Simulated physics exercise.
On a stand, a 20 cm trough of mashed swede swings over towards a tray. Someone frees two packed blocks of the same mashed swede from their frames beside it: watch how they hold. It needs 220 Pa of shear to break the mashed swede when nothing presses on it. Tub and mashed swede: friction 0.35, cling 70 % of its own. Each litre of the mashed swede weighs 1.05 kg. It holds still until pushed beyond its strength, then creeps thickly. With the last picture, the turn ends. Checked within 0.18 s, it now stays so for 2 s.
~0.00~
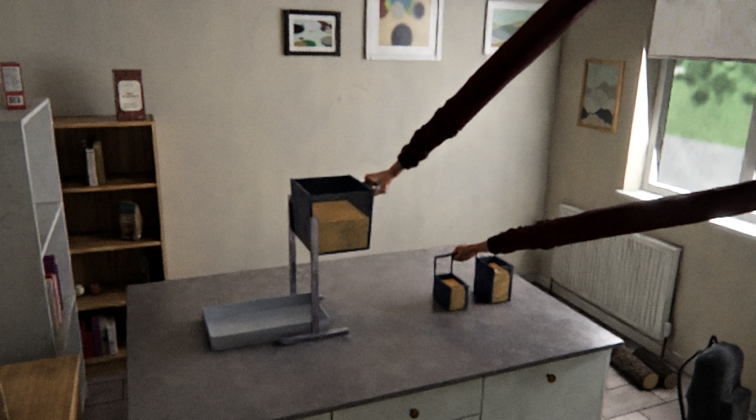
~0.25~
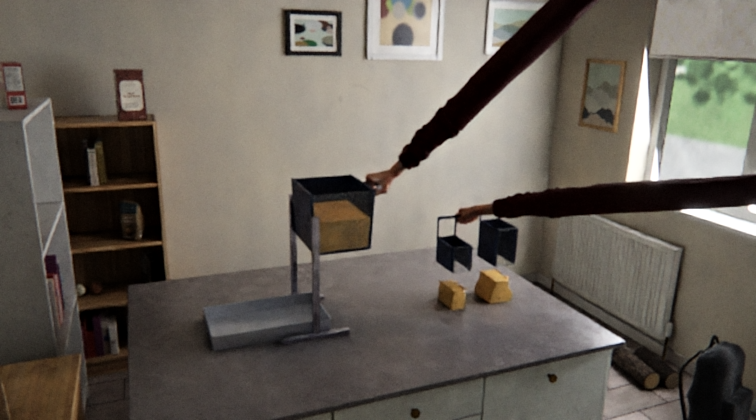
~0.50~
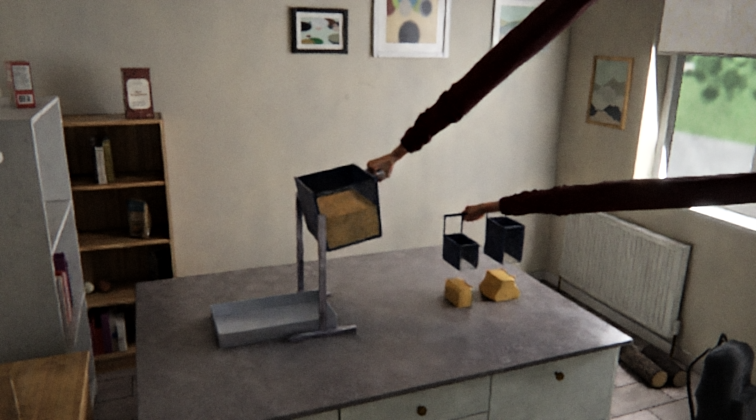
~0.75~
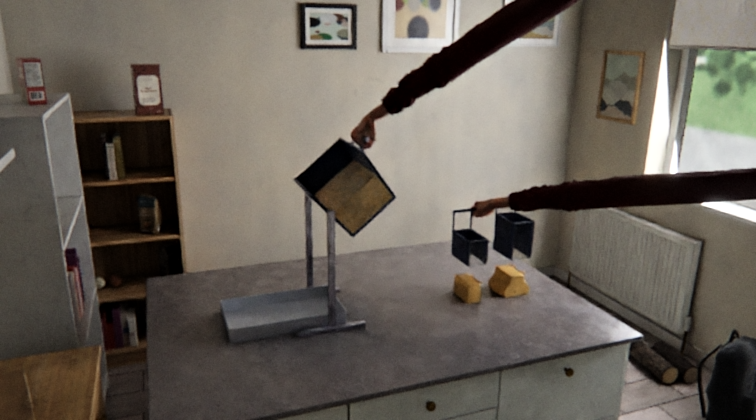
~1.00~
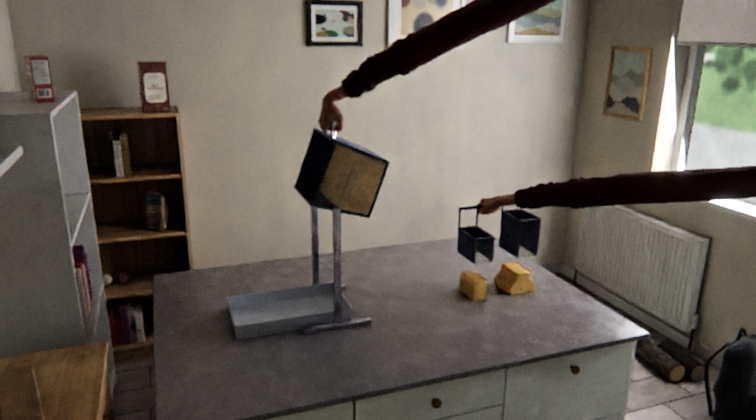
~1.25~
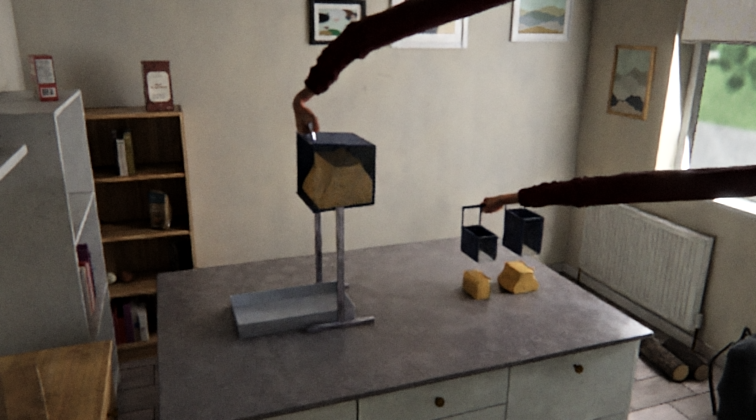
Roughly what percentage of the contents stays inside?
Roughly 68 %.
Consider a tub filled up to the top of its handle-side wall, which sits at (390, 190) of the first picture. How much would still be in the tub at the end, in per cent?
50 %.
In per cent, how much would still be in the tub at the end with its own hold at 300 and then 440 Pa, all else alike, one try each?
Try one gives 90 per cent, try two gives 100 per cent.
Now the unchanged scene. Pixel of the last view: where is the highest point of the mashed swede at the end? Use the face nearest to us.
It ends up highest close to (338, 184).
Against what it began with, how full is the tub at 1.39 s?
About 95 %.
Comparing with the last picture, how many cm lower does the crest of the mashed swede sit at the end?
6 cm or so.
After 1.39 s, the tub is at 89 degrees and holds 95 %.
After 1.56 s, the tub is at 89 degrees and holds 81 %.
After 1.73 s, the tub is at 89 degrees and holds 70 %.
After 1.90 s, the tub is at 89 degrees and holds 68 %.
After 3.25 s, at the end, the tub is at 89 degrees and holds 68 %.
